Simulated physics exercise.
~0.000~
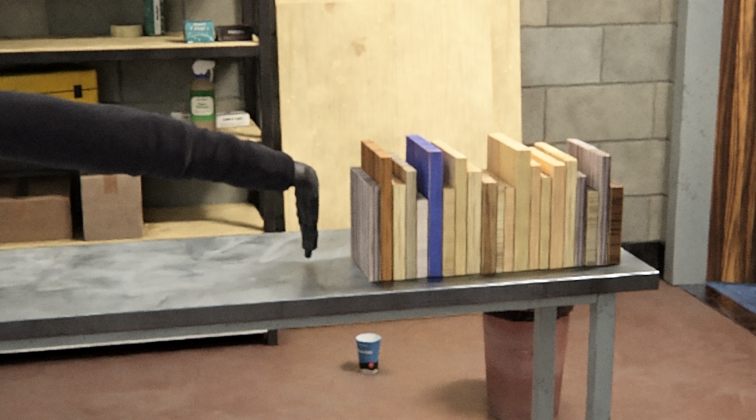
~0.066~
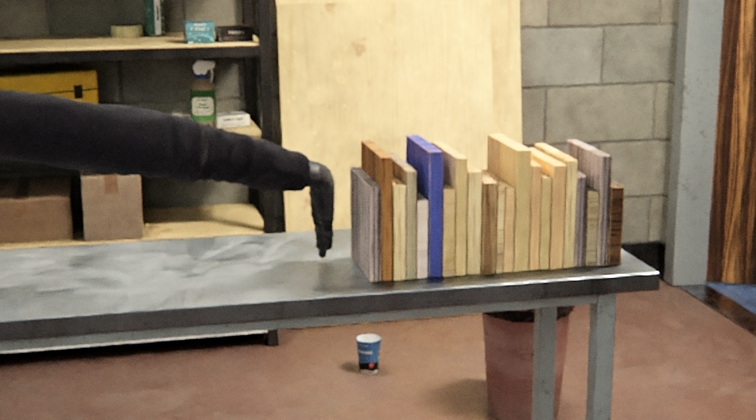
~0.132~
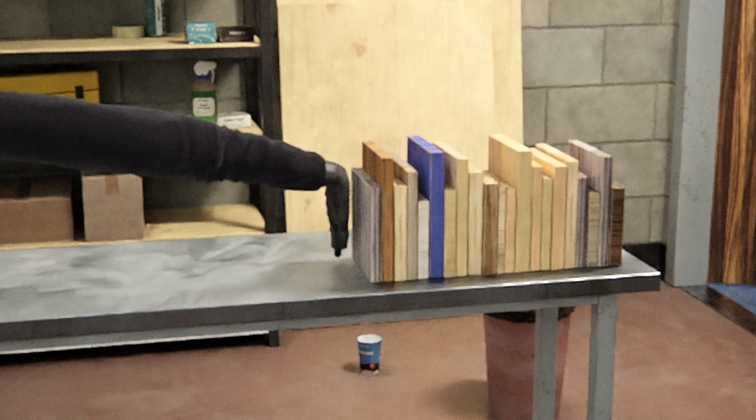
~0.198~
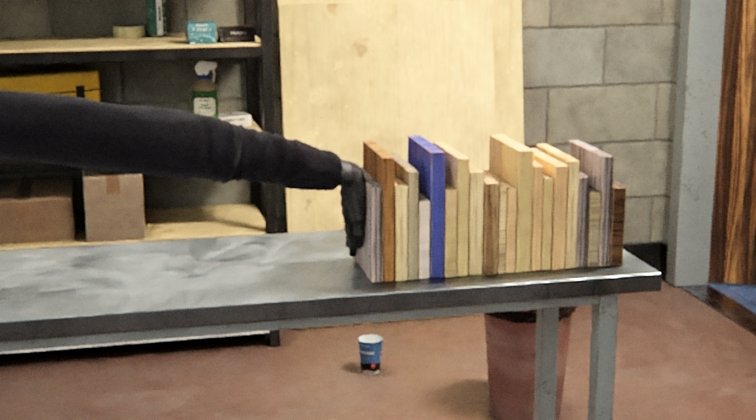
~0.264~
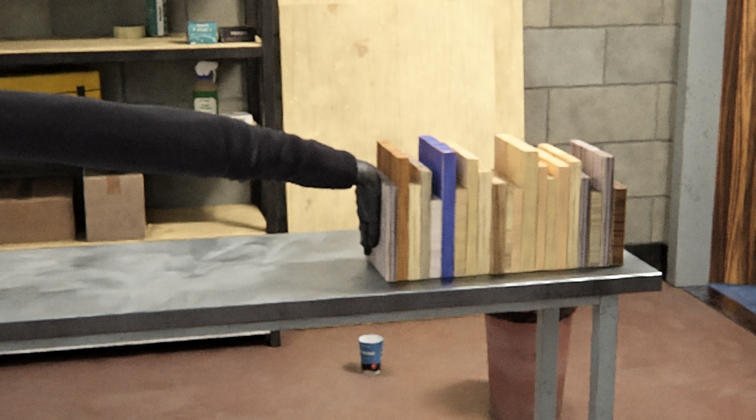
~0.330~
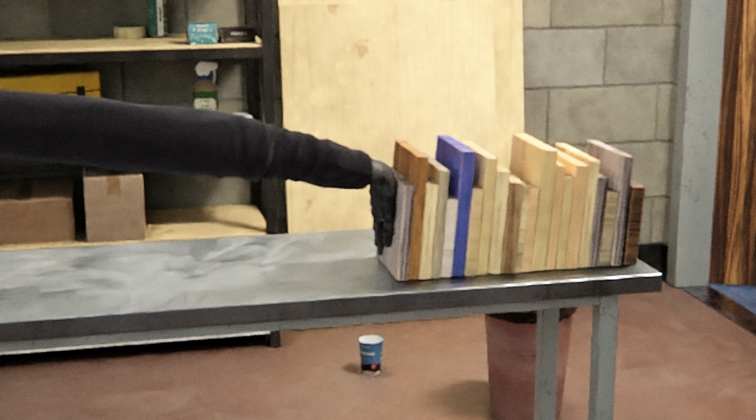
A dark arm moves right along a table and pushes a row of upright boards.
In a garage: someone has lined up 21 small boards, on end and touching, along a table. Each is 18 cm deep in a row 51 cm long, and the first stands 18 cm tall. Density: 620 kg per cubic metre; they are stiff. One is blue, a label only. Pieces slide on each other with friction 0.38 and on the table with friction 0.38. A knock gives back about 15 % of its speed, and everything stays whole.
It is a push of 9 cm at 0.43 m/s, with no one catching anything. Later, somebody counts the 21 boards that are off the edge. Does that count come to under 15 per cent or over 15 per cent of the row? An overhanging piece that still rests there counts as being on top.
More than 15 per cent.
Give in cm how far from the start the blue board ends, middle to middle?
Approx. displacement of blue: 10 cm.
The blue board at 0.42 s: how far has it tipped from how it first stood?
Something like 15°, give or take.
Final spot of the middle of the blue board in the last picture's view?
Last frame, centre at roughly (479, 211).
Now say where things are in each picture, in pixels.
In the first picture (each place is the centre of the face we see best), hand (299, 198) 9 cm from the first; blue board (436, 215); all in place.
The second picture shows hand (314, 198) 58 mm from the first; blue board (436, 215).
The third picture shows hand (330, 197) 29 mm from the first; blue board (437, 216).
The fourth picture shows hand (345, 197) 1 mm in; blue board (438, 216).
The fifth picture shows hand (361, 196) 28 mm in; blue board (449, 216) moved 20 mm; 10 have shifted.
The sixth picture shows hand (375, 196) 56 mm in; blue board (463, 215) tilted 5°; steepest lean 5°, the board at (609, 230); 21 have shifted.
By 0.42 s, none of the 21 boards off the edge, 21 disturbed; blue board tilted 14°.
By 0.74 s, 3 of the 21 boards off the edge; blue board tilted 35°.
By 1.22 s, 6 of the 21 boards off the edge; blue board tilted 36°.
When it is over (1.7 s), 6 of the 21 boards off the edge; blue board tilted 37°. That is 29 per cent. In pixels of the last frame, middles, blue board near (479, 211).
